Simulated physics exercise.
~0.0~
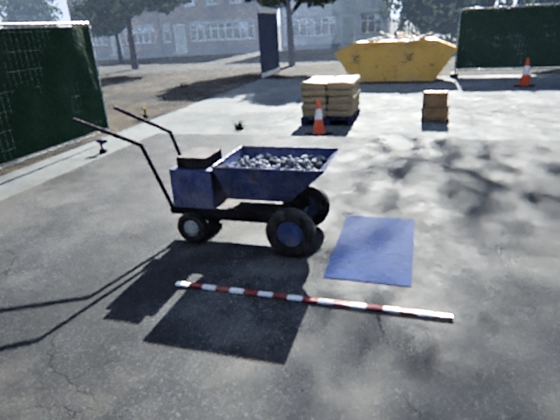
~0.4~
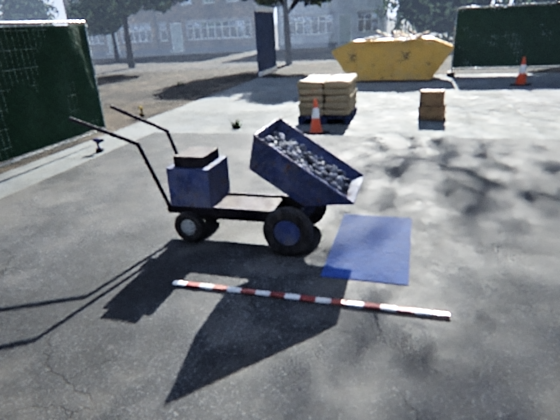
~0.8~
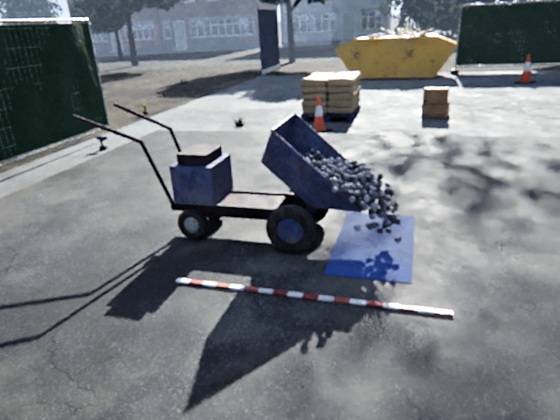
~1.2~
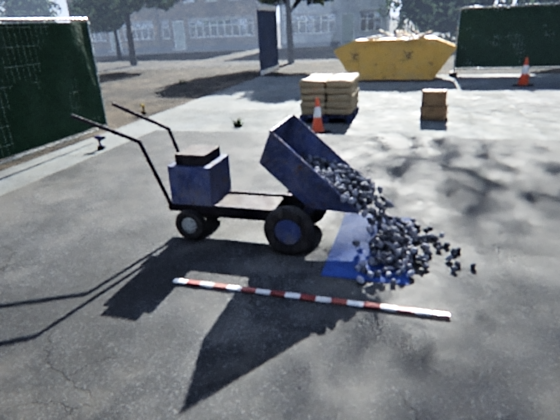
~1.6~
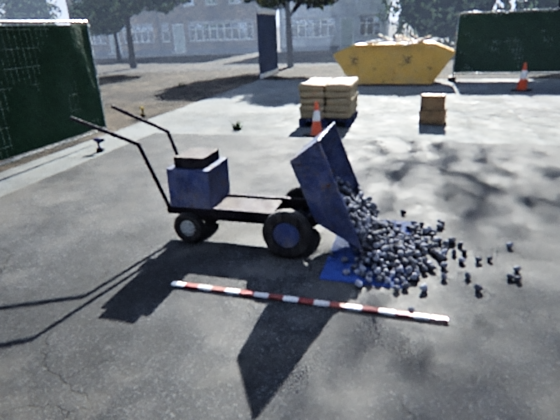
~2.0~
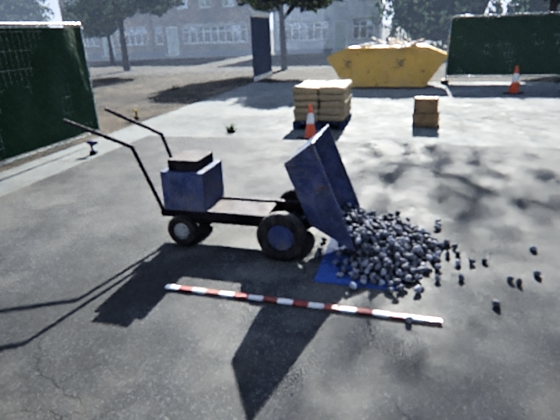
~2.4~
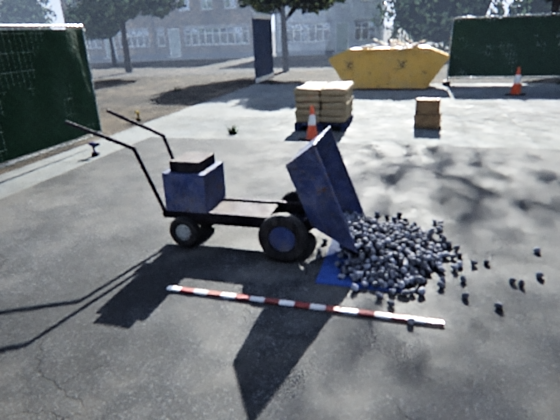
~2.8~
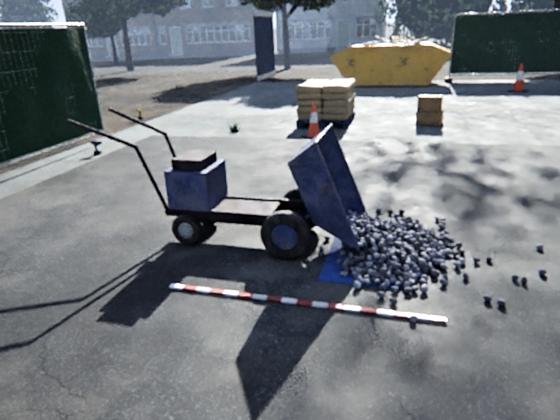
A blue barrow's tray tipped up toward the right and paused as dark stones poured onto a blue sheet, then tilted steeper, spilling more, until they lay in a spread-out heap covering much of the sheet, with some scattered beyond it.
